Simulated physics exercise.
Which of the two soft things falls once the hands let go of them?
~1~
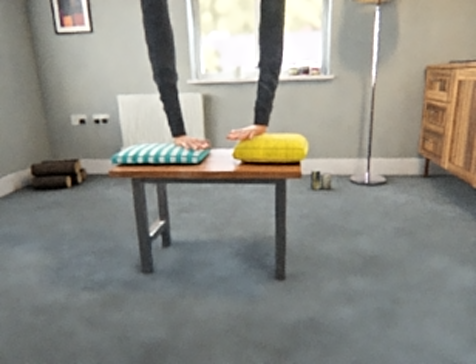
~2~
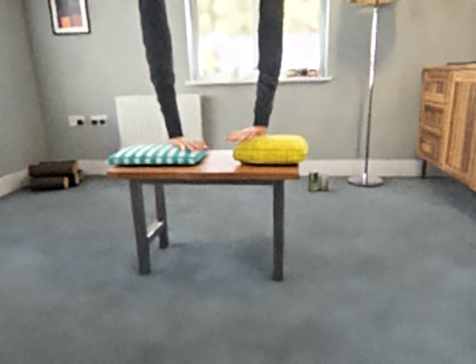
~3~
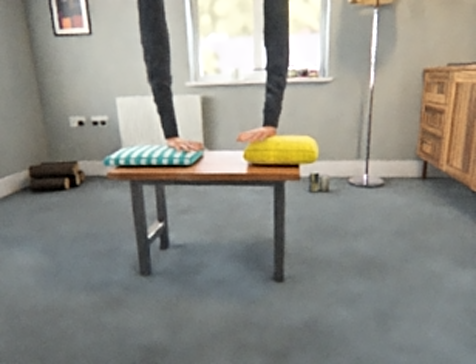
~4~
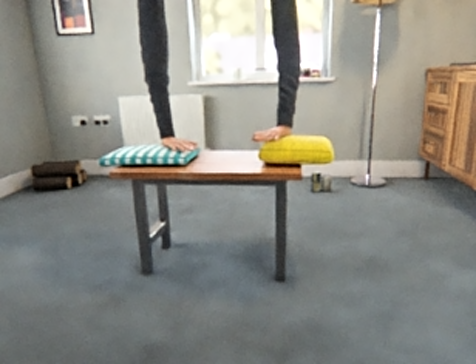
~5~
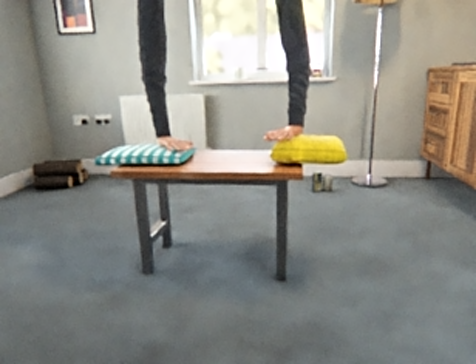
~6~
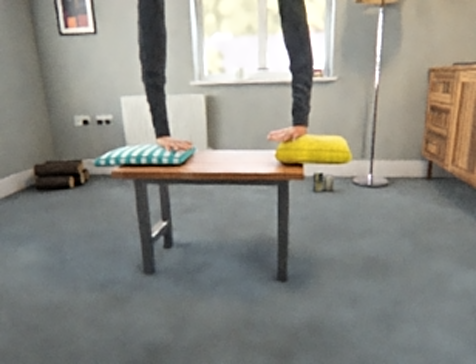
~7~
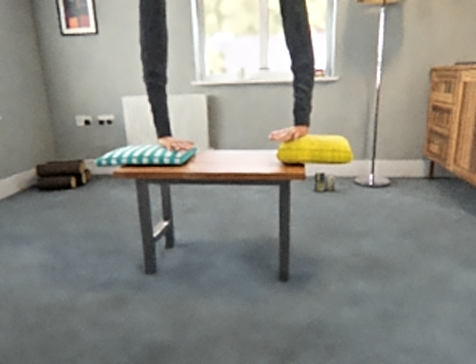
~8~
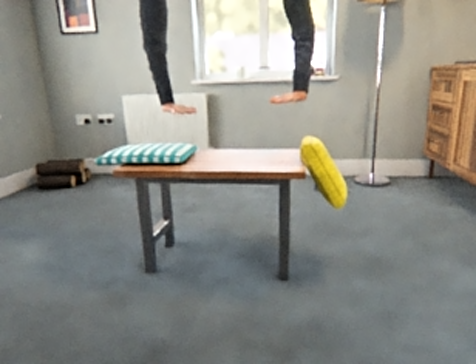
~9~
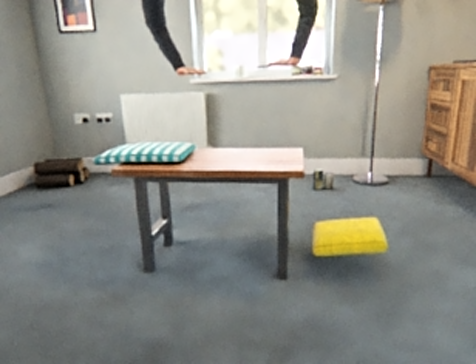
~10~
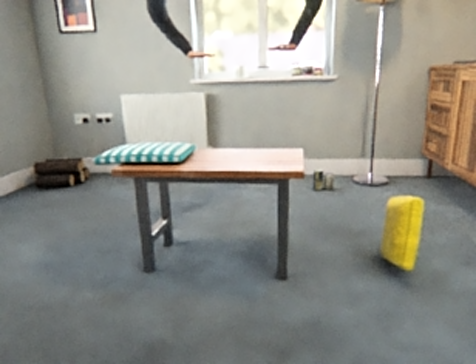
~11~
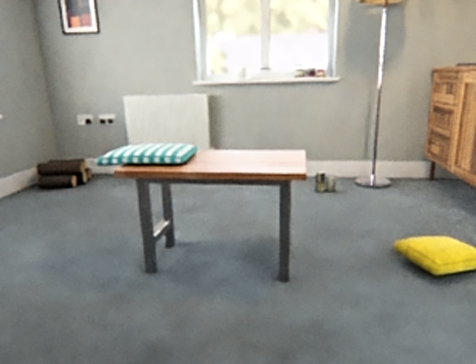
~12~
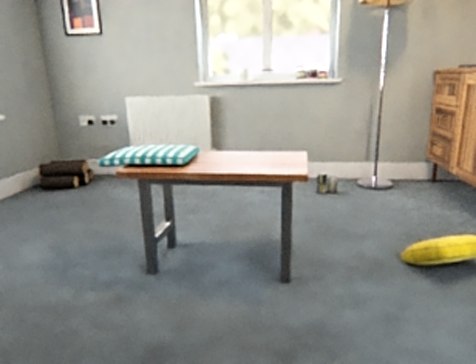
The yellow bag tips off the right end of the bench and lands on the floor. The turquoise folded blanket stays on top at the left end.
